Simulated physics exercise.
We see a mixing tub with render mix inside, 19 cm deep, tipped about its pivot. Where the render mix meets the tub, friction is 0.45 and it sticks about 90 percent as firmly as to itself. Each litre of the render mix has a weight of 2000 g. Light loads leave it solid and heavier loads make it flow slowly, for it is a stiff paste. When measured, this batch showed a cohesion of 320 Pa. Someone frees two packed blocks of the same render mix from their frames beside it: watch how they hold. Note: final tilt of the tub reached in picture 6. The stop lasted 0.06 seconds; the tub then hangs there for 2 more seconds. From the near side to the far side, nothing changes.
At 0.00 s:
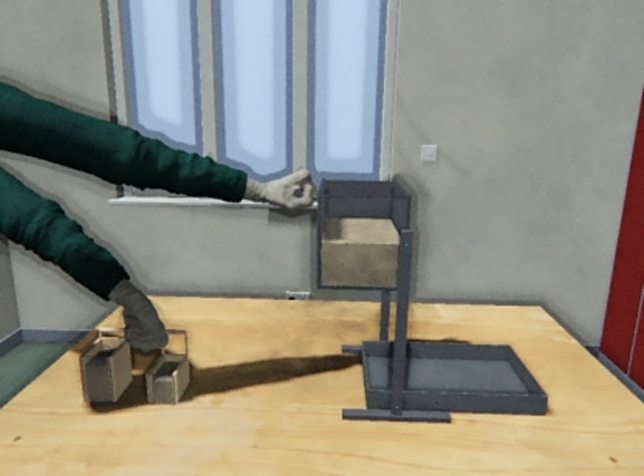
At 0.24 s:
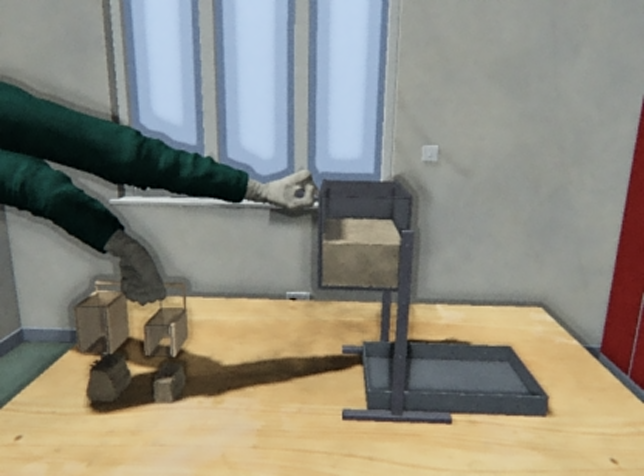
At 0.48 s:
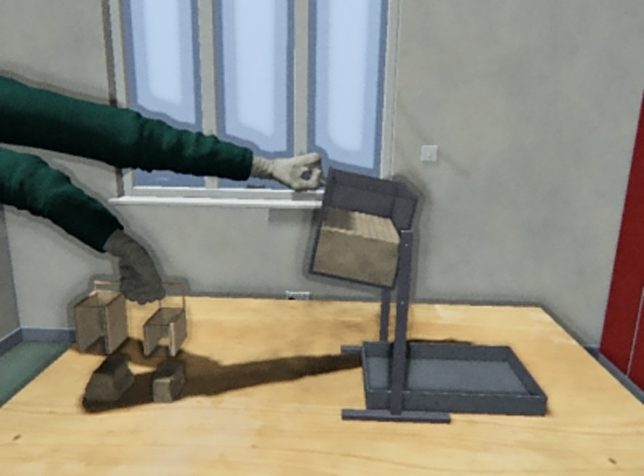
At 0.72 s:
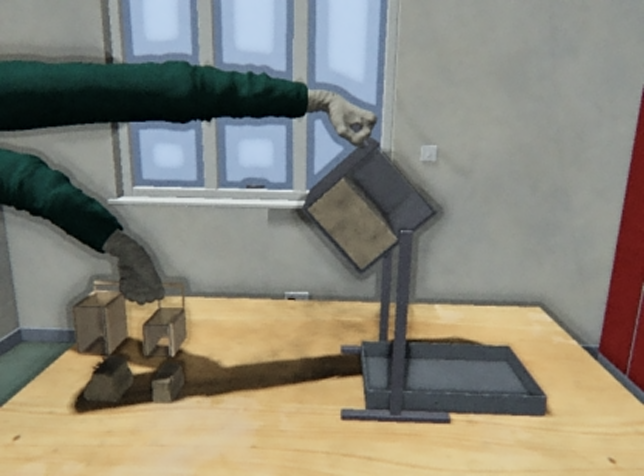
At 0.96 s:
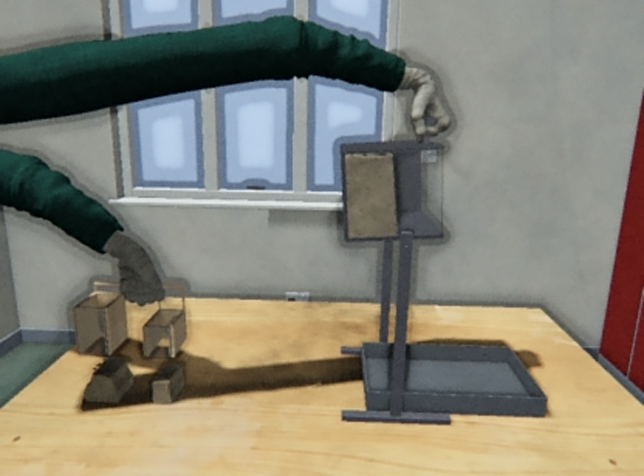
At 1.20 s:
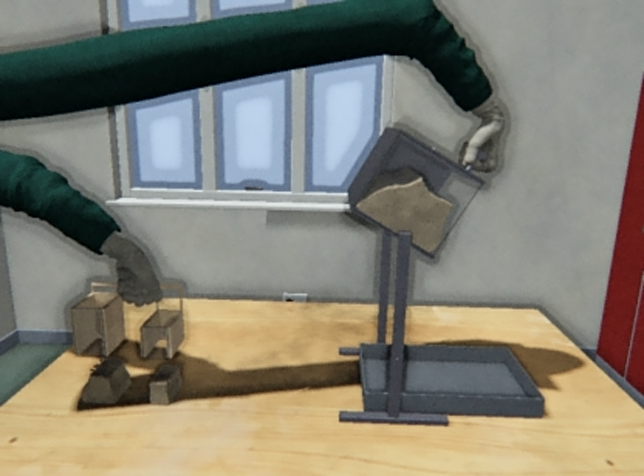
At the start, one gloved hand lifts two small holders off packed blocks on a wooden table, and the blocks slump slightly. The other hand then swings a raised grey tub over to the right, and the pale brown mix inside tilts with it before shifting into an uneven, sloping mass.
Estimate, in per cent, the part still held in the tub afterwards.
The part still in the tub is about 9 %.
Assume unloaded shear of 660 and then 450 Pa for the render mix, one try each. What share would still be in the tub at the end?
Expect about 40 in a hundred, then about 5 in a hundred.
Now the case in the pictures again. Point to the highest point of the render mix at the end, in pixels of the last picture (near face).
(387, 216).
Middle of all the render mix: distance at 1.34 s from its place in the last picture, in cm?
Roughly 10 centimetres.
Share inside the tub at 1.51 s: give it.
Near 18 %.
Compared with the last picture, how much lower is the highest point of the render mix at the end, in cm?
The top ends up some 7 cm below its level in the last picture.
By 1.34 s, the tub is at 120 degrees and holds 51 %.
By 1.51 s, the tub is at 120 degrees and holds 19 %.
By 1.68 s, the tub is at 120 degrees and holds 9 %.
By 1.85 s, the tub is at 120 degrees and holds 9 %.
By 3.20 s, at the end, the tub is at 120 degrees and holds 9 %.
